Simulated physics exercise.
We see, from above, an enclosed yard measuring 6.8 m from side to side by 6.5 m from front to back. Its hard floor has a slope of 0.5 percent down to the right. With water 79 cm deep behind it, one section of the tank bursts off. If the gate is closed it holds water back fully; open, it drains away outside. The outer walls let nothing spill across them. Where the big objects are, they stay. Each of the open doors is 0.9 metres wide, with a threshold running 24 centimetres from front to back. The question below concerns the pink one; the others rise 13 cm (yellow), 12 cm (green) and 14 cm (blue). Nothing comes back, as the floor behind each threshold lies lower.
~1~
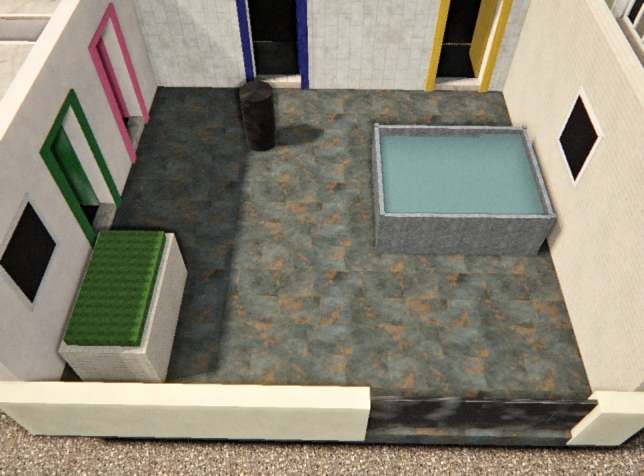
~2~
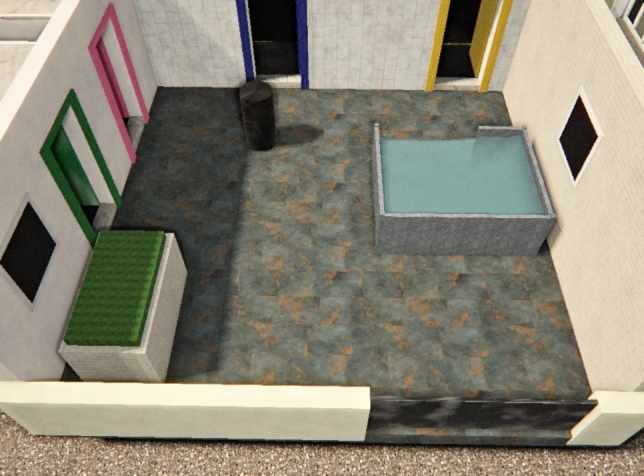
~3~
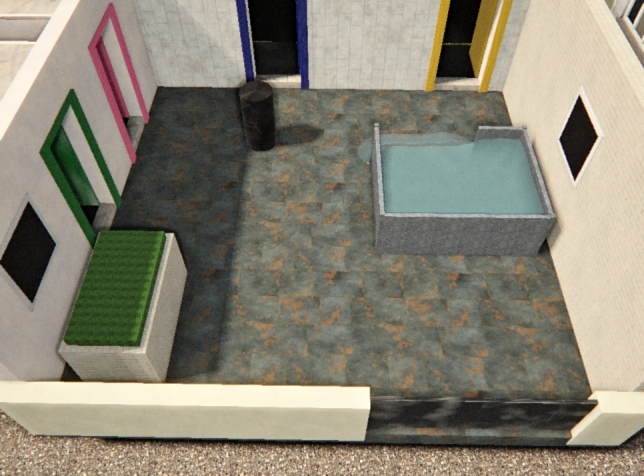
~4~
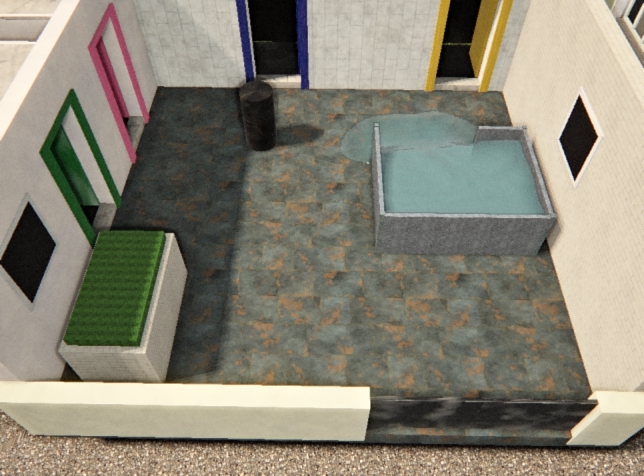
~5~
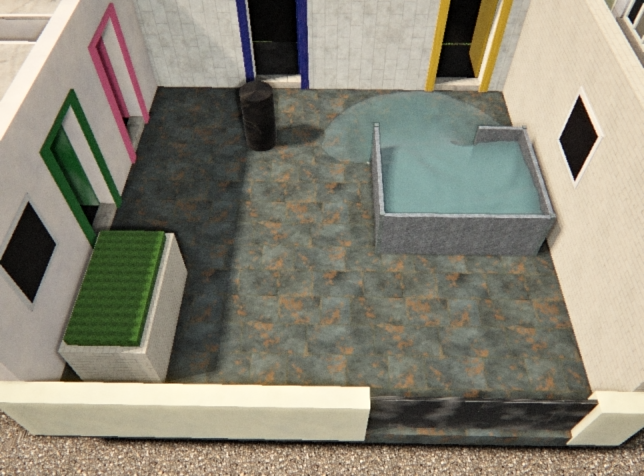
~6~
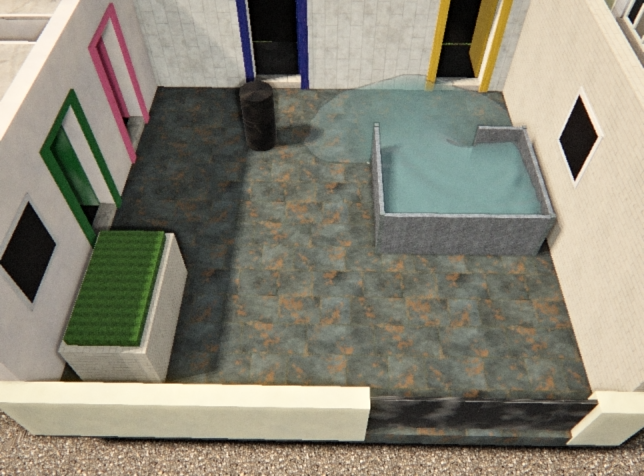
Water sits still in a grey-walled tank on the right of a walled yard, then a section of the tank's far side disappears, leaving a gap. A thin sheet spills out behind the tank and widens across the tiled floor, spreading left and back toward the yellow-framed doorway while the pink doorway stays dry.
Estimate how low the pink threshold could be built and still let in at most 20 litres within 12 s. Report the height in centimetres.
I would say 17.5 cm or so.
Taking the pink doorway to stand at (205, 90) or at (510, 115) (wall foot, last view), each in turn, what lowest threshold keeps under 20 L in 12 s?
In turn: About 15 cm, about 23 cm.
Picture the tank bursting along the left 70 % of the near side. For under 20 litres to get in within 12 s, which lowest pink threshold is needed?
Some 7.0 cm.
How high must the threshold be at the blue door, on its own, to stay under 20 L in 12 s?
The blue one would have to be about 11.5 cm high.
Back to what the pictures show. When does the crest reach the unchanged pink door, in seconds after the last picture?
At about 2.8 s.
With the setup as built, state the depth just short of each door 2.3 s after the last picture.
Depths in cm: Yellow 25, pink 22, green 0, blue 14.
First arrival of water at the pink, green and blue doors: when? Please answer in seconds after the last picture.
Door pink 1.8 s / door green 2.6 s / door blue 0.5 s.
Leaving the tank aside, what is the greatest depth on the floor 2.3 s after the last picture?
Close to 36 centimetres.
Then, 0.7 s after the last picture water covers 20 % of the floor, deepest (51 cm) near (395, 90); it has not reached the pink door.
Then, 2.3 s after the last picture water covers 40 % of the floor, deepest (36 cm) near (496, 91); 22 cm at the pink door, 1 litre in over its 17 cm threshold.
Then, 11.3 s after the last picture water covers 100 % of the floor, deepest (16 cm) near (548, 273); 6 cm at the pink door, 22 litres in over its 17 cm threshold.
At the pink door as built, the water peaked near 25 cm, 2.7 s after the last picture.
Run again over the same 12 s with other heights there, 36 litres in over 15 cm, 8 litres over 20.5 cm. The limit of 20 litres is kept from about 17.5 cm up.
